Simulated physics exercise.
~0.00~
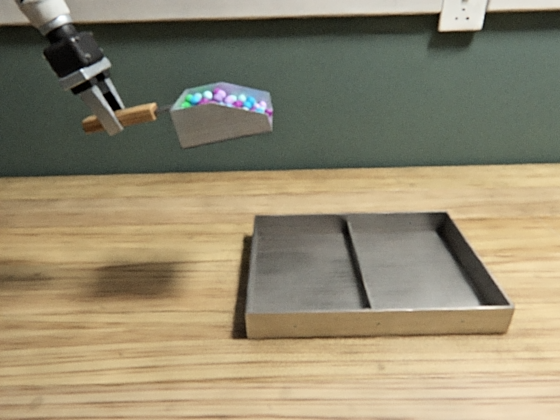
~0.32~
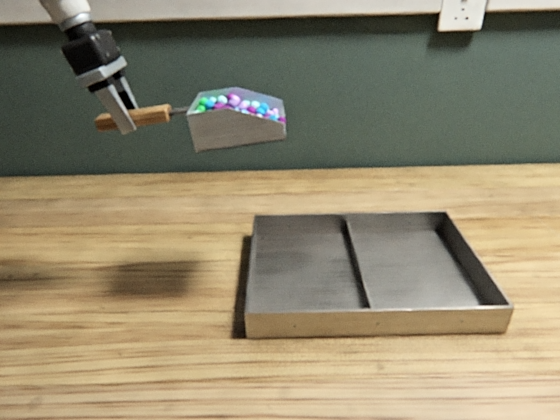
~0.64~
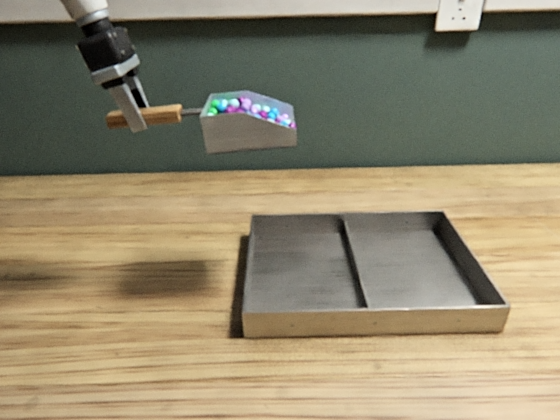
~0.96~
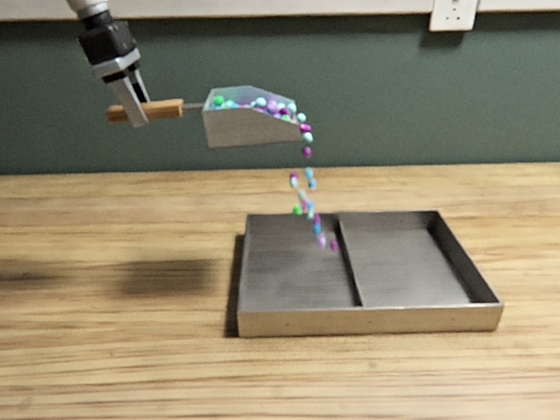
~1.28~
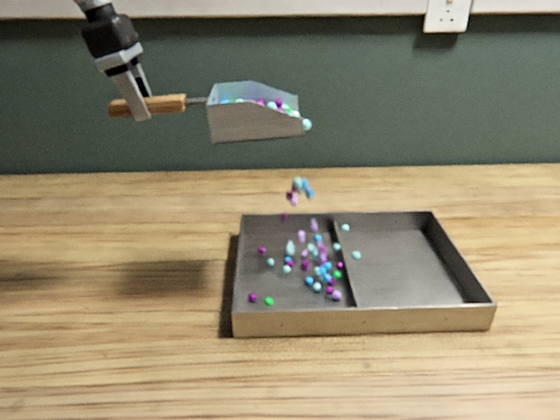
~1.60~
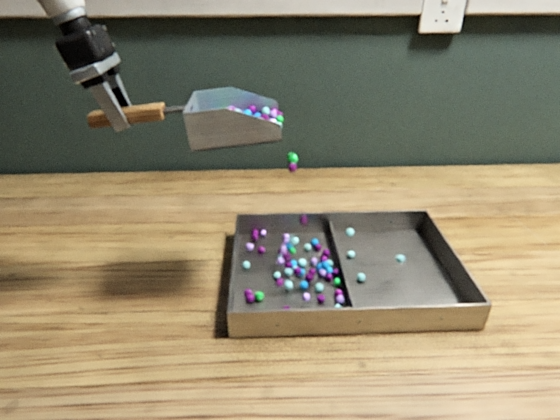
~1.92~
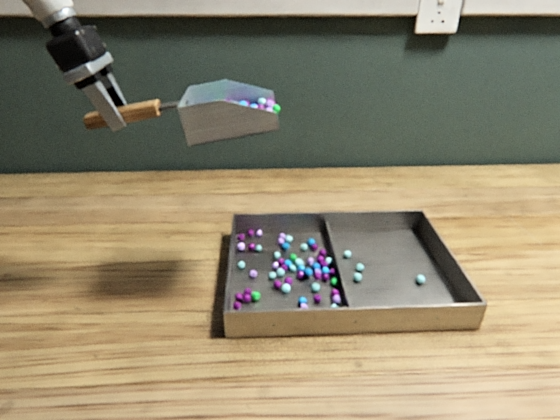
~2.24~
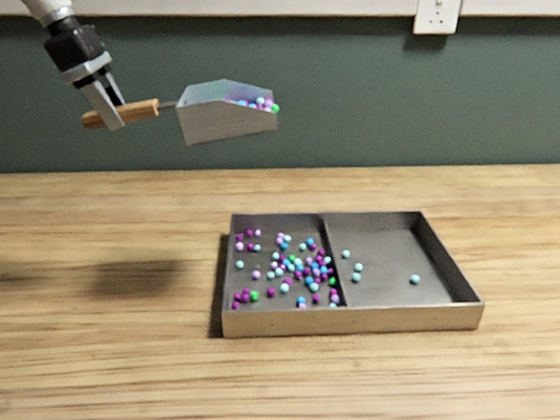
A wooden table top stands before a dark green wall with a white socket, seen from the front and slightly above. At the upper left, a robot gripper holds a metal scoop by its wooden handle, loaded with purple, blue, green and pink round sweets, while a divided metal tray rests at the right. The arm carries the scoop right until sweets spill from its front edge. They scatter over the tray's left part, and a few cross the divider. The scoop draws back left, dropping the last strays. It stops with some sweets still inside, most fallen ones lying in the left part.
